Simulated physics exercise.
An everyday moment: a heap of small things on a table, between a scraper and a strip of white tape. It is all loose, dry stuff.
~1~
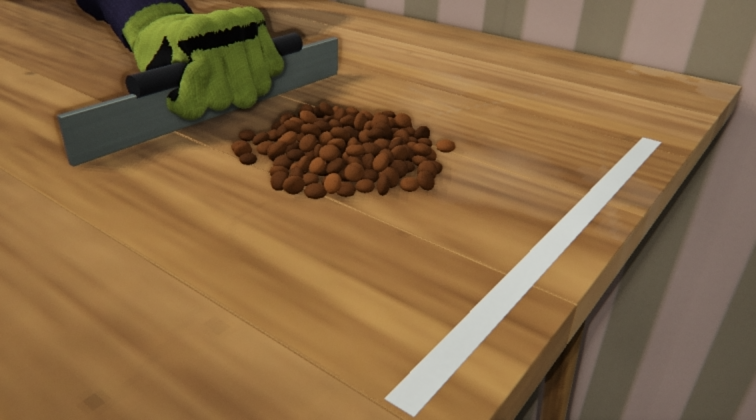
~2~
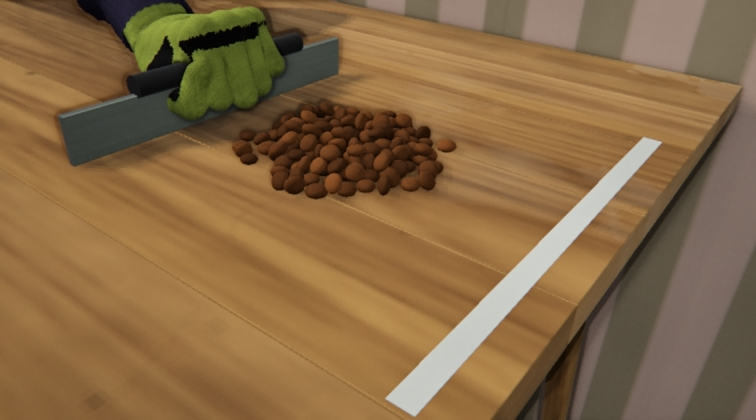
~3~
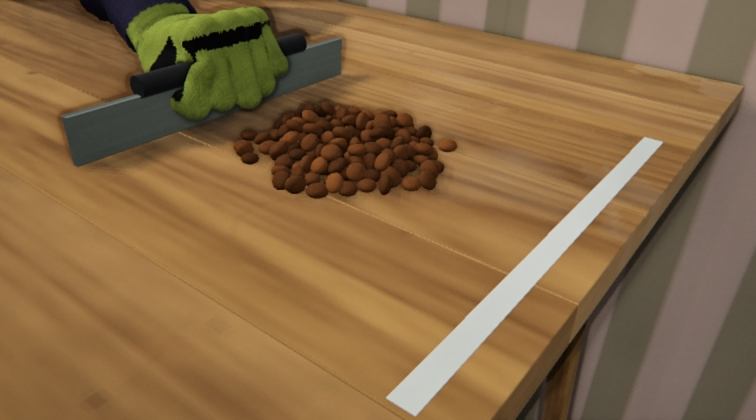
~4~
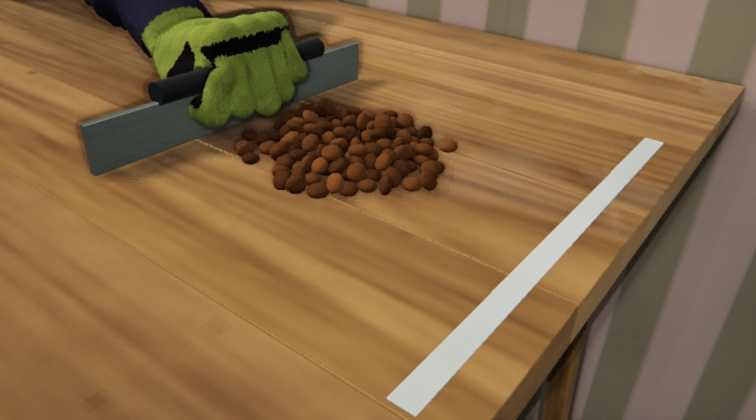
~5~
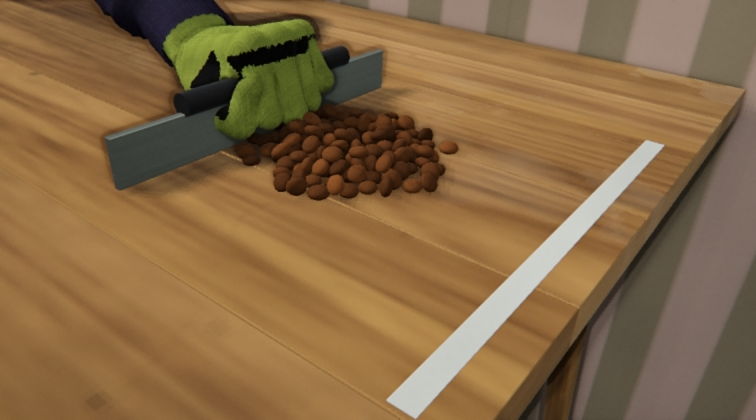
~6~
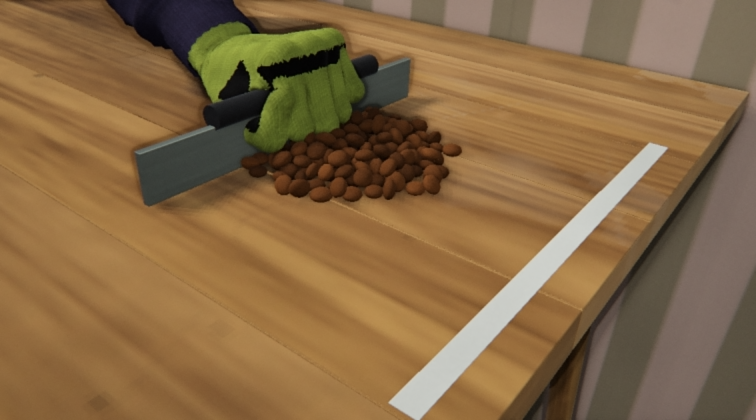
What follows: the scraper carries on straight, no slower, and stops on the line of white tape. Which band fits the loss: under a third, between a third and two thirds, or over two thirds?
Lost: More than two thirds of the heap.
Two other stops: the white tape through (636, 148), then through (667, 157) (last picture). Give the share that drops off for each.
Near 70 % and 90 %.
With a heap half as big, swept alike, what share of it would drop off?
Some 70 per cent.
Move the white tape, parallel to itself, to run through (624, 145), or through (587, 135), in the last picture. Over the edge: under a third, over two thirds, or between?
The first try: In the middle band. The second: Below one third.
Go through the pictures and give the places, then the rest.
Scraper near (91, 131), at rest; white tape near (645, 147), about two fingers from the edge; edge at (615, 256); the heap near (344, 151), bits of dog kibble, in the first frame.
Scraper near (92, 131), at rest, in the second frame.
Scraper near (95, 131); the heap near (345, 151), in the third frame.
Scraper near (113, 140), in the fourth frame.
Scraper near (138, 153); the heap near (347, 153), in the fifth frame.
Scraper near (168, 167); white tape near (652, 153); edge at (621, 261); the heap near (356, 158), near half pushed along, in the sixth frame.
Shortly afterwards, scraper still moving, near (430, 137); heap all on the table, its front near (539, 233).
Next, scraper stopped at the white tape; heap near two thirds over the edge.
Some moments later, scraper stopped at the white tape; heap the bulk over the edge.
In the end, scraper stopped at the white tape; heap the bulk over the edge.
